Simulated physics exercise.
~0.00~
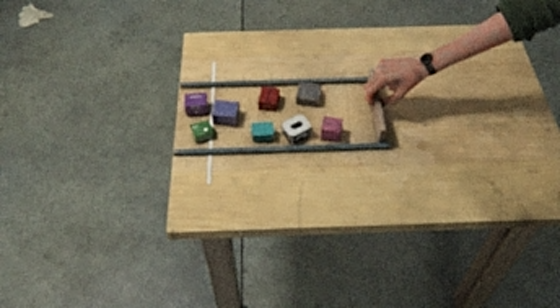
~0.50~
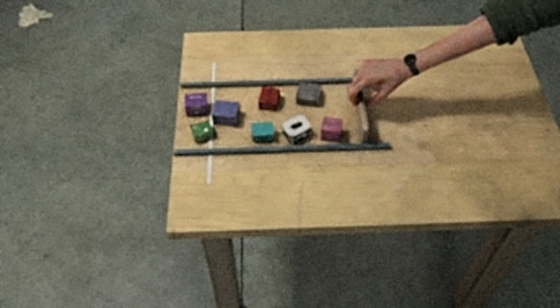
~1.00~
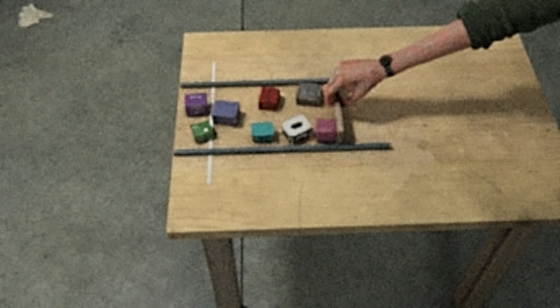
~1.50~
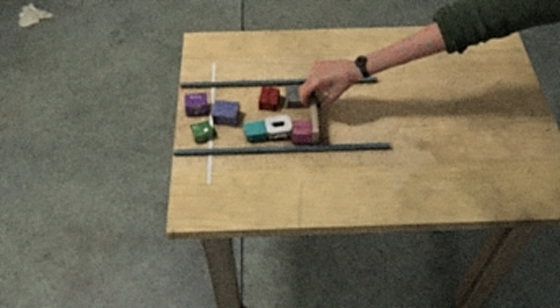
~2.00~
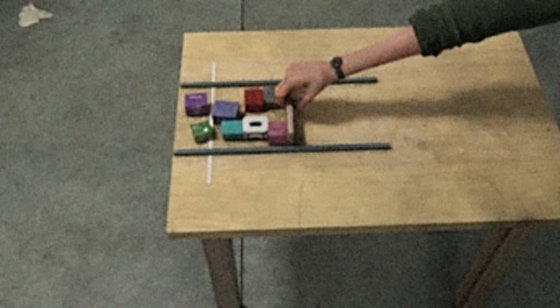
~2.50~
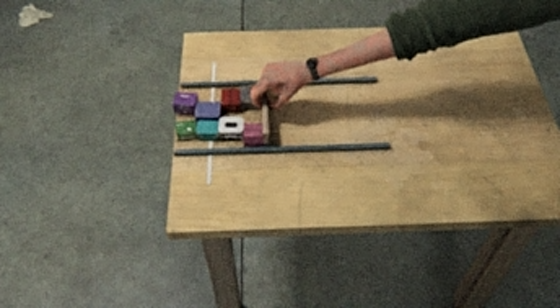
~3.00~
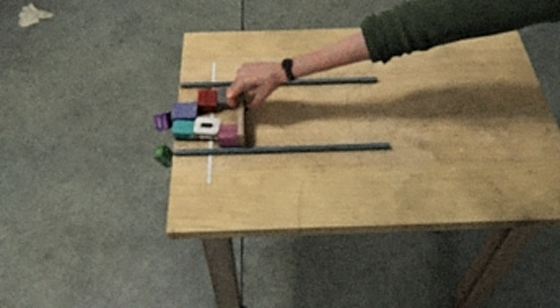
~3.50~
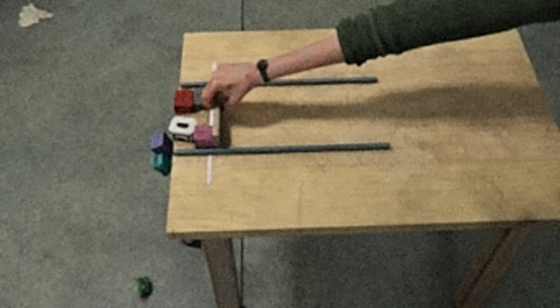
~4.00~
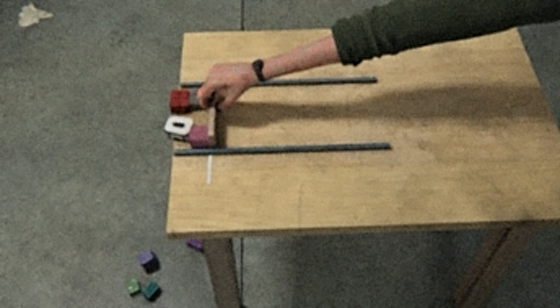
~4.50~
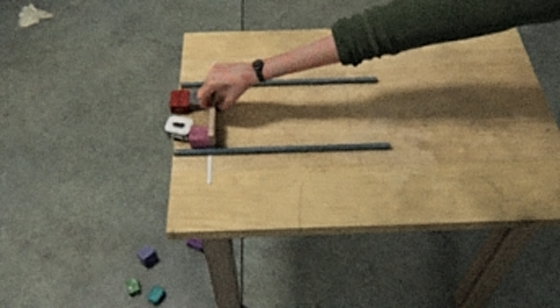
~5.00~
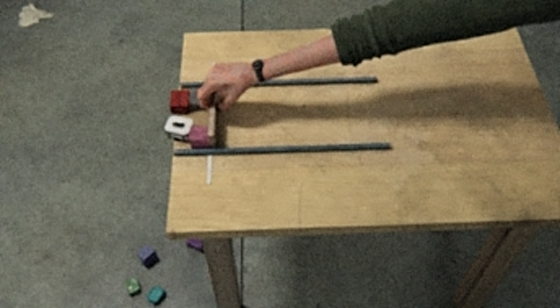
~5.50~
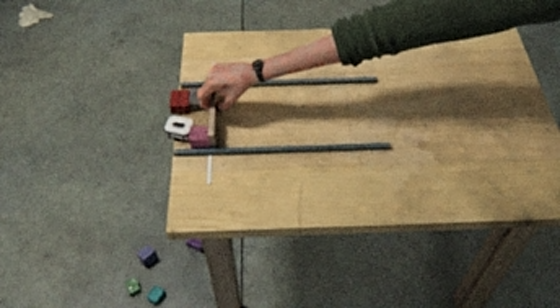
The clip shows a hand sliding a board leftward between two rails on a wooden table, pushing small colourful blocks toward the edge. Green, purple, blue and turquoise ones drop to the floor, while the board stops at the white tape with the others still on the table.
